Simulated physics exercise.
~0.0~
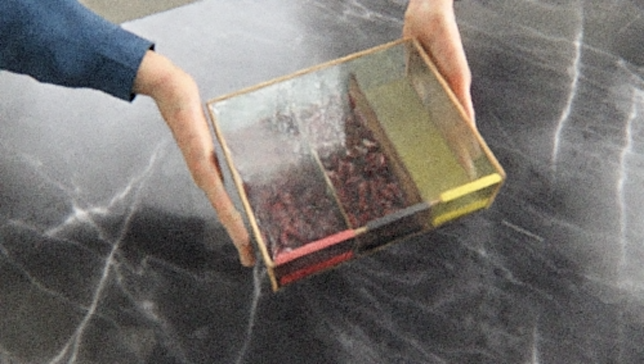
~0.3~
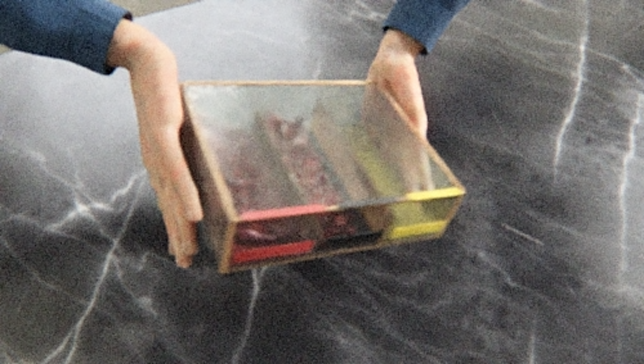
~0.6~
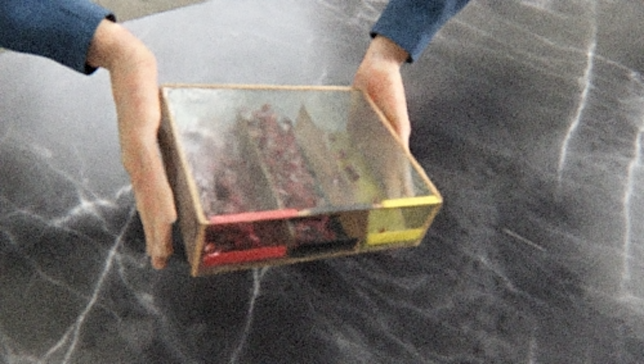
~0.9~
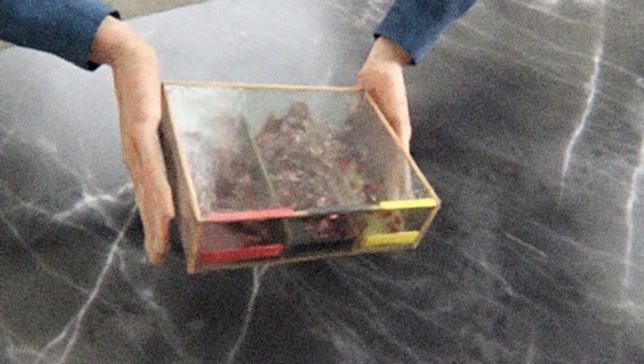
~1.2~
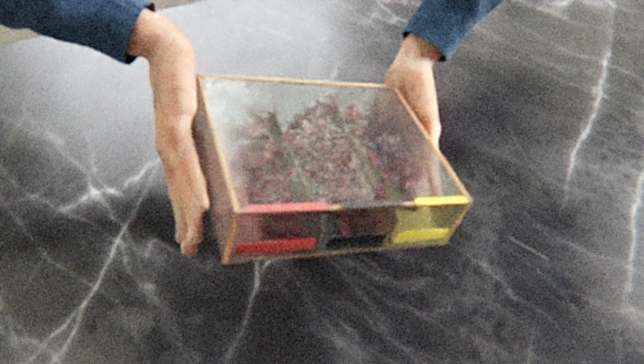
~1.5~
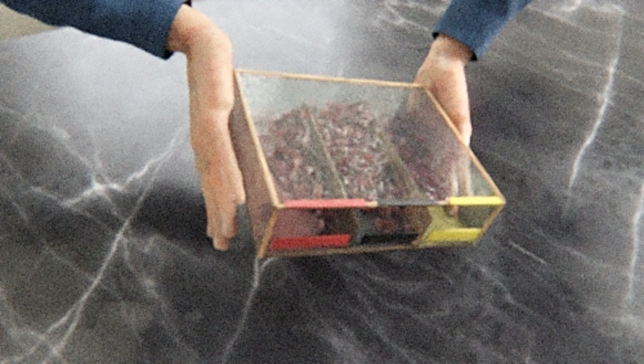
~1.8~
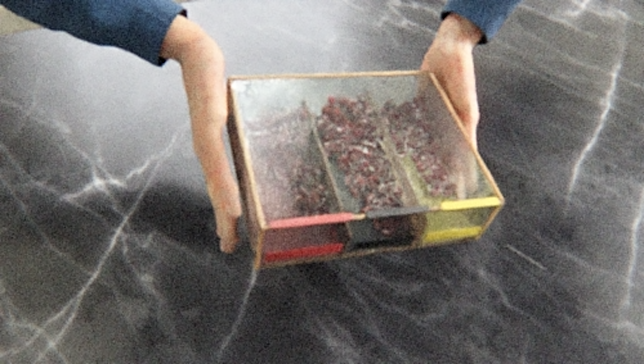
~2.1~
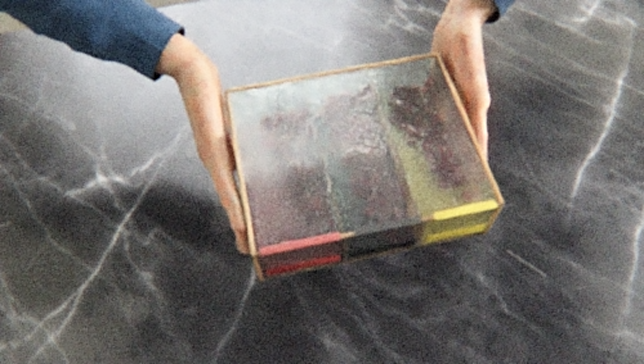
Dark red beans slide rightward across three sections as hands tilt, shake and level the box.
